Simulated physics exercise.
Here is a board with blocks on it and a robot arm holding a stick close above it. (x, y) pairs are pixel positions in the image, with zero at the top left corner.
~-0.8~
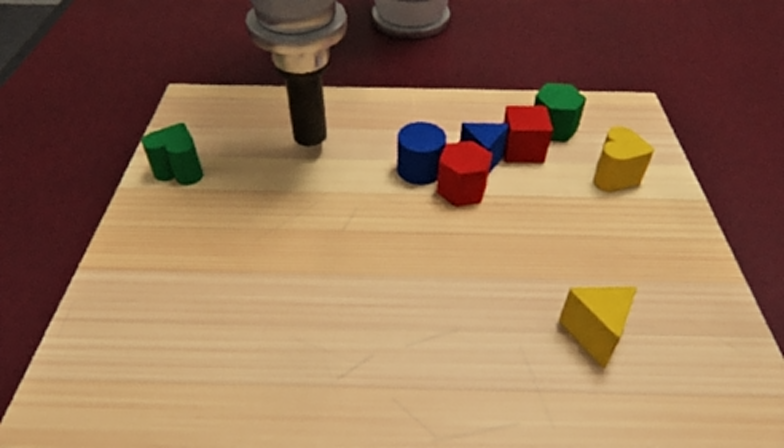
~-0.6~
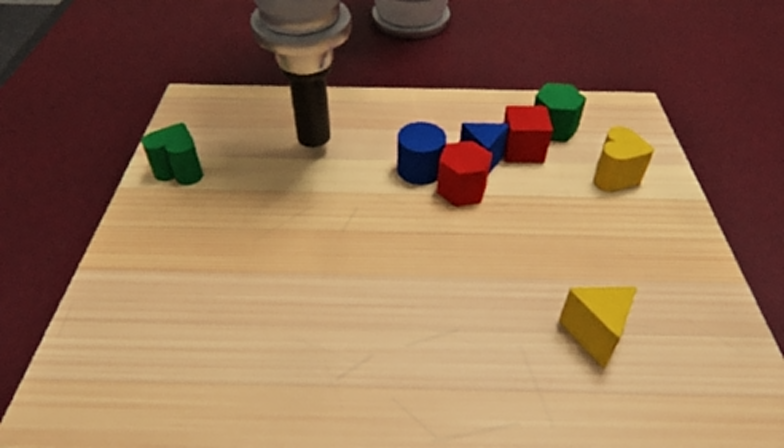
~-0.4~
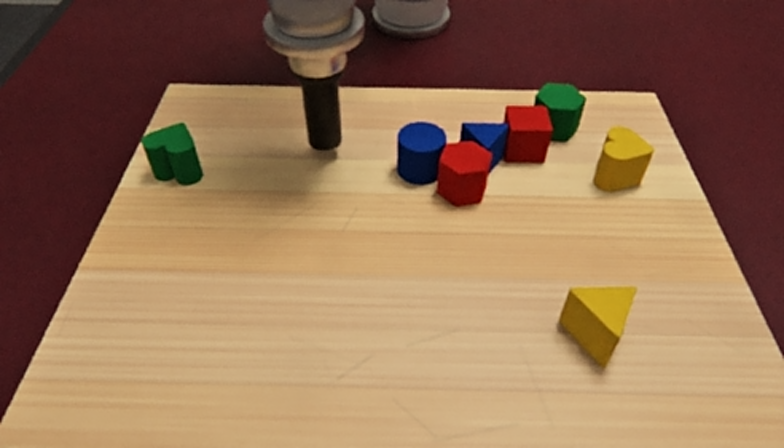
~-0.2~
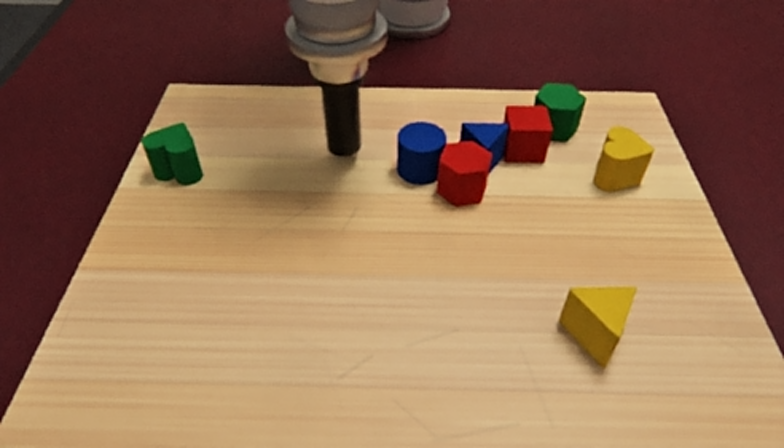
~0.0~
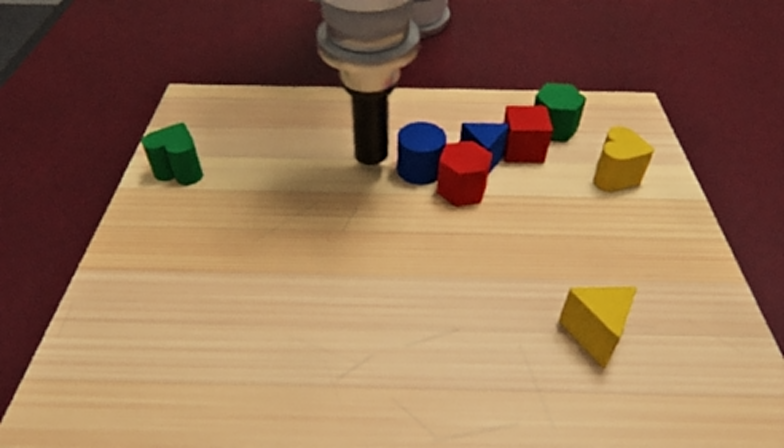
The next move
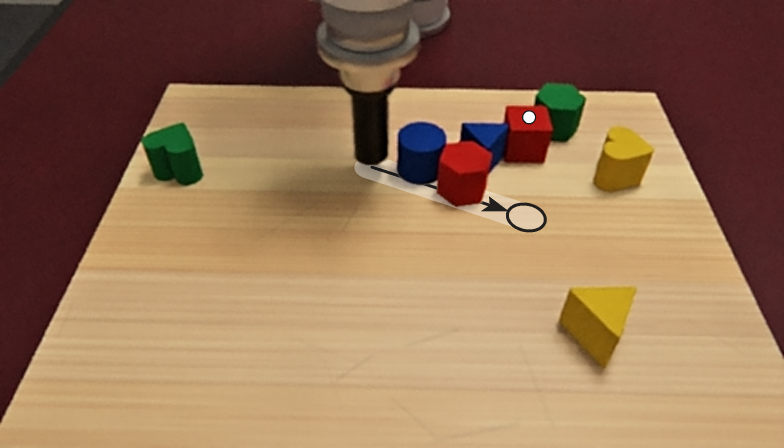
At first, a robot arm holds a dark stick over a wooden board, between a green block on the left and a cluster of blue, red and green blocks. The stick then moves slowly right and slightly nearer, ending close beside the blue round block, while every block stays still.
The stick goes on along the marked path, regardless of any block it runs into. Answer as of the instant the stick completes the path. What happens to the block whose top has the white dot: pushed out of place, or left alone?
At the moment the path ends, the block whose top has the white dot no longer stands where it did.
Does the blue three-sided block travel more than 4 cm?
No, that is not how it ends up.
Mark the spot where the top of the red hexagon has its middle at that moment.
I expect it at (569, 169).
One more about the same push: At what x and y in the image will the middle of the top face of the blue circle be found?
It should be at (465, 133) by then.
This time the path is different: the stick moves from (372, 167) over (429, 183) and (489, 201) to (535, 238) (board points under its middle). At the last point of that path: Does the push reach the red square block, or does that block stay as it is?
It shifts.
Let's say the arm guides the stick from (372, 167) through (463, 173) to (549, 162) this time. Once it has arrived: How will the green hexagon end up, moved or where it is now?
Answer: Moved.
Drawn move, from (372, 167) to (526, 217); the dot is on the red square block.
What follows on the original path. One third of the way, stick (422, 170); blue circle (457, 134); red hexagon (489, 161), turned 50° clockwise; blue three-sided block (493, 127); red square block (537, 117).
Two thirds of the way, stick (475, 187); blue circle (465, 133); red hexagon (522, 166), turned 35° clockwise; blue three-sided block (502, 122), turned 30° clockwise; red square block (548, 118), turned 15° anticlockwise.
At the end, stick (529, 204); blue circle (465, 133); red hexagon (569, 169); blue three-sided block (502, 122), turned 30° clockwise; red square block (548, 118), turned 15° anticlockwise.
